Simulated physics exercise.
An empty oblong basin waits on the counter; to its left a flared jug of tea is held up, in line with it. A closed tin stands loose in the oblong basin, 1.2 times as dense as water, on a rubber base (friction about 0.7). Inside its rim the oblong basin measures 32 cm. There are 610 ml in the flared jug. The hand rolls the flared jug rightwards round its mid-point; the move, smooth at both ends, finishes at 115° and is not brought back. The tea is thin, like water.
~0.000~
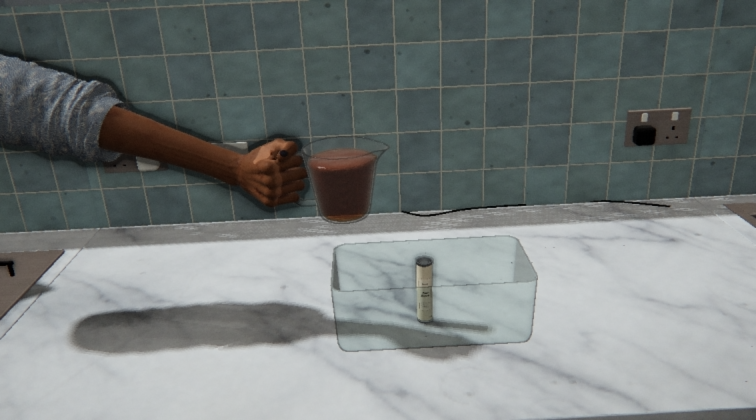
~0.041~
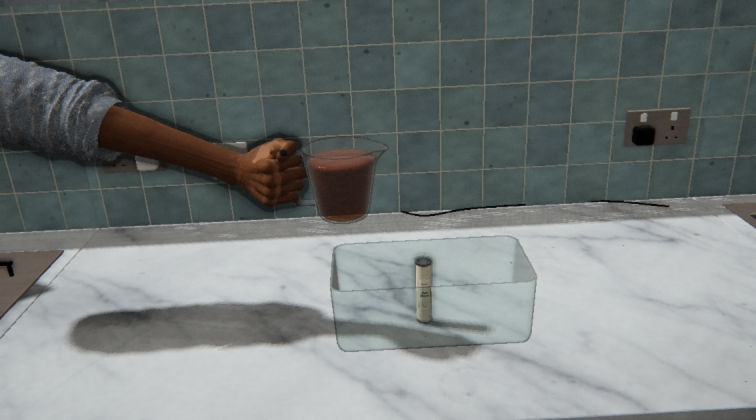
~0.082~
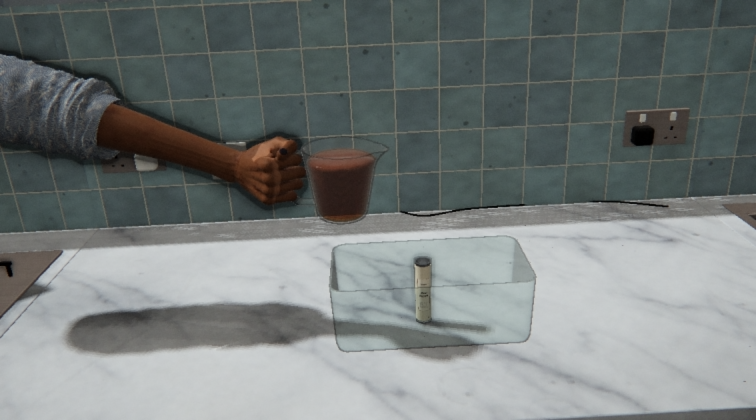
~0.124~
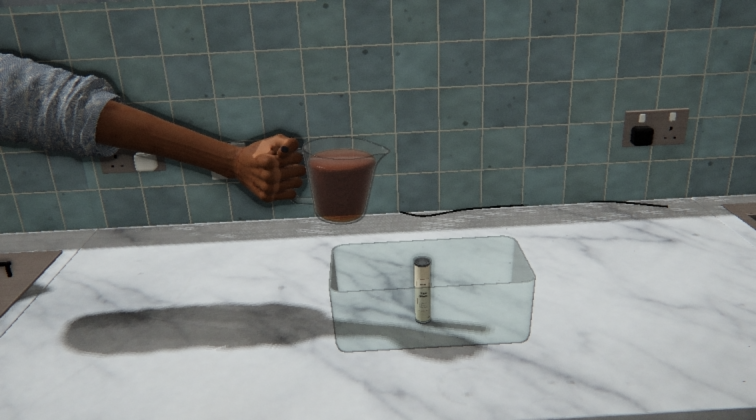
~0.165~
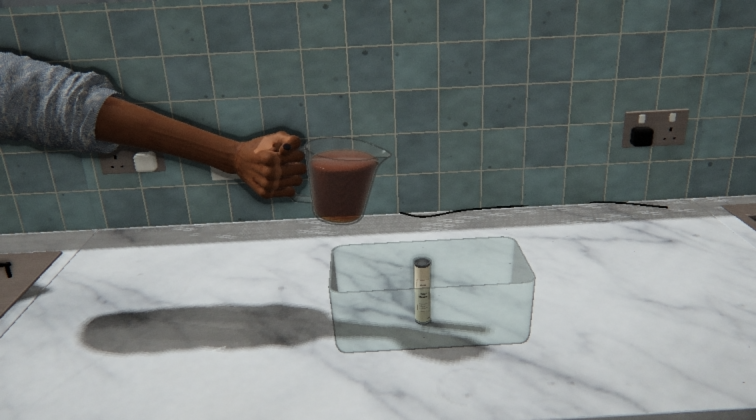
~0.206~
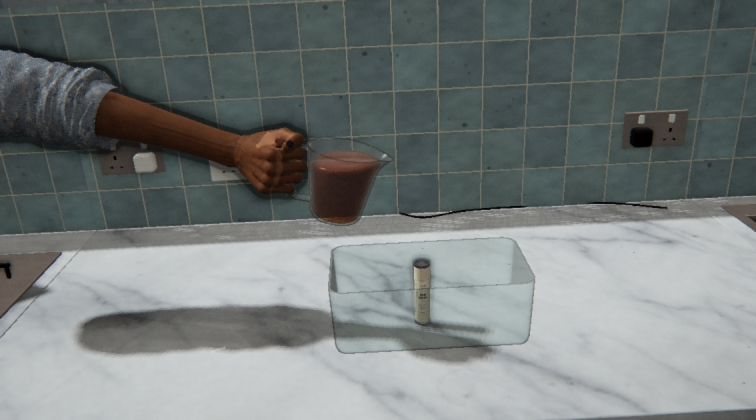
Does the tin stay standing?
The tin topples.
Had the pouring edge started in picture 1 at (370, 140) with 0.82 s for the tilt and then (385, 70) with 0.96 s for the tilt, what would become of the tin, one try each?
First it topples; then it stays up.
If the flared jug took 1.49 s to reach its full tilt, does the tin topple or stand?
The tin topples.
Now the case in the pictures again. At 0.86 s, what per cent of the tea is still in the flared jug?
Near 7 in a hundred.
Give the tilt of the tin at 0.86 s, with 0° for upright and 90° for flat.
About 5°.
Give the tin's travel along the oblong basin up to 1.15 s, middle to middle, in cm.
About 9 cm.
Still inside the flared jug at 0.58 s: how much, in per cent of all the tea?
Near 64 in a hundred.
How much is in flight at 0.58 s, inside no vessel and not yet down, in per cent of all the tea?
Some 26 per cent.
By 0.58 s the tilt is 76° and 63 per cent is still to pour; the tin stands where it began.
By 0.86 s the tilt is 112° and 7 per cent is still to pour; the tin leans 5°.
By 1.15 s the tilt is 115° and 0 per cent is still to pour; the tin lies on its side.
By 1.46 s the tilt is 115° and 0 per cent is still to pour; the tin lies on its side.
At rest the tin lies on its side.
